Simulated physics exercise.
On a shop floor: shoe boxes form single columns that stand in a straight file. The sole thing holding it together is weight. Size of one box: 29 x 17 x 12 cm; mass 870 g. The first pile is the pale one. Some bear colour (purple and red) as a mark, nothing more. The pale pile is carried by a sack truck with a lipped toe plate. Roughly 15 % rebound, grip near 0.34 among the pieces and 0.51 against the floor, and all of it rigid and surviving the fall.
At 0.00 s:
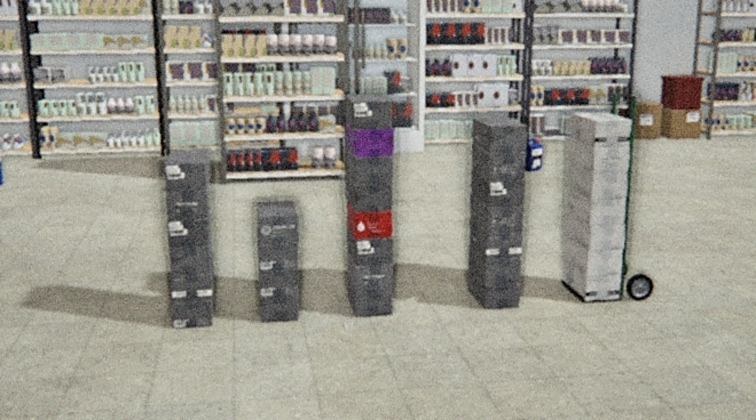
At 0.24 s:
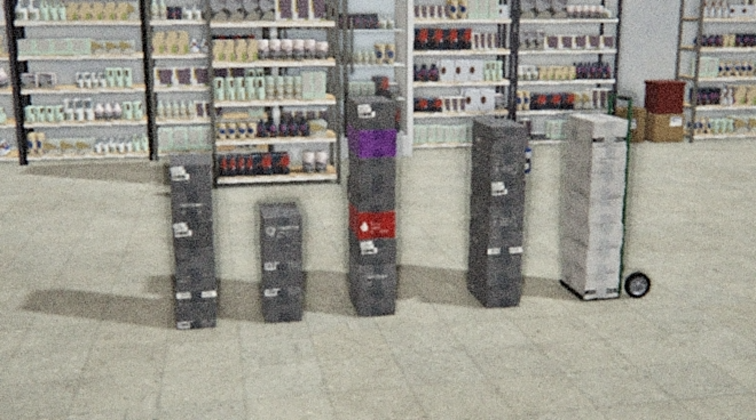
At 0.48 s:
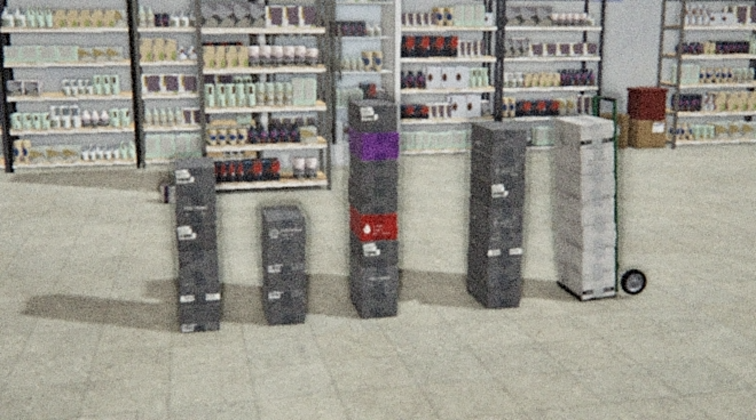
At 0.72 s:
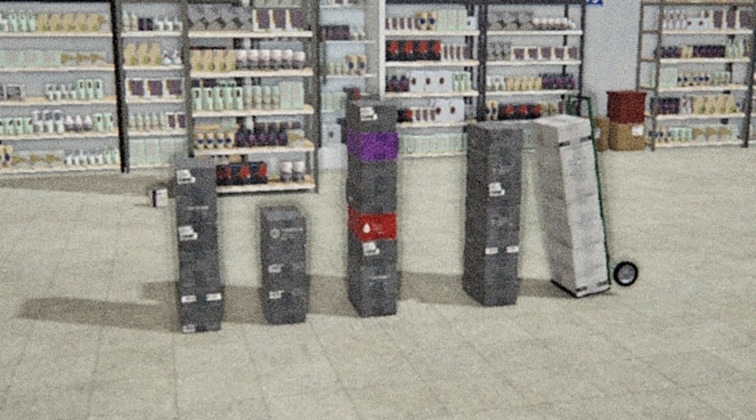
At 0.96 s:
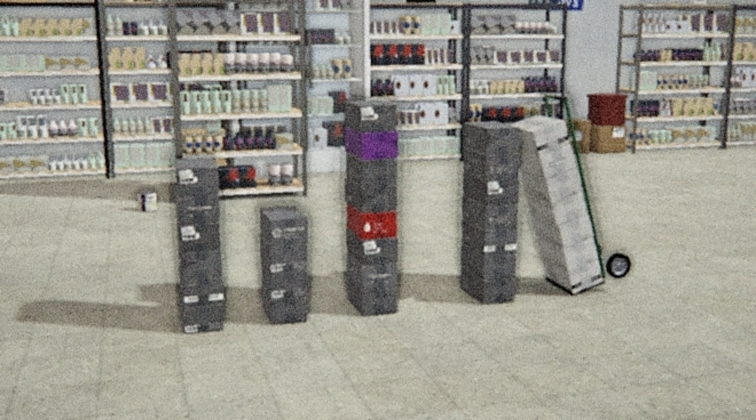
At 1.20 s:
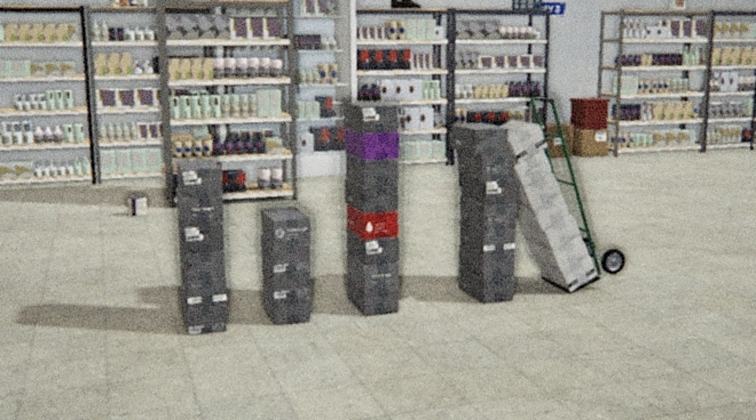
A hand truck stacked with pale boxes tilted steadily to the left on a shop floor, its column leaning against the nearest dark stack, whose top shifted slightly while the other three stayed standing.
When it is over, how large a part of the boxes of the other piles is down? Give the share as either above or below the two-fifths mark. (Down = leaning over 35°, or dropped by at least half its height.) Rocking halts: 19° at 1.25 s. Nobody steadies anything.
The share is above the two-fifths mark.
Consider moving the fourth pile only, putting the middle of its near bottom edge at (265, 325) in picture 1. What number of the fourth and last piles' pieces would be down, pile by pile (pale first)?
That gives fourth 3 and last 6.
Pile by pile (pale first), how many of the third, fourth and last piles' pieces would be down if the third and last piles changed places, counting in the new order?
Down per pile: Third 5, fourth 3, last 8.
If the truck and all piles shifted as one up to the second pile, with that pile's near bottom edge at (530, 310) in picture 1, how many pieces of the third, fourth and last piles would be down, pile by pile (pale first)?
After that shift, the third pile would have 7 down, the fourth 4 and the last 6.
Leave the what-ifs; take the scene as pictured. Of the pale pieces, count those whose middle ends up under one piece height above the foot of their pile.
For the pale pieces, I get 3.
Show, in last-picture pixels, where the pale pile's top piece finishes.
It ends up centred around (414, 240) in the last view.
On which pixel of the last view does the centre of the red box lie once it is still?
Its centre ends up near pixel (270, 271) in the last picture.
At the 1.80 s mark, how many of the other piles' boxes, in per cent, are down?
5 per cent at that moment.
Around 1.80 s, 7 of the pale pile down; 1 of the 25 other boxes down.
Around 2.30 s, 7 of the pale pile down; 8 of the 25 other boxes down; purple box tipped 20°, 6 cm lower; red box tipped 20°, 37 mm lower.
Around 3.12 s, 7 of the pale pile down; 19 of the 25 other boxes down; purple box on its side; red box tipped 28°, 20 cm lower.
Finally (5.0 s), 7 of the pale pile down; 21 of the 25 other boxes down; purple box upside down; red box tipped 28°, 20 cm lower. That is 84 per cent. Seen by the last camera, middles, purple box near (58, 289), red box near (270, 271).
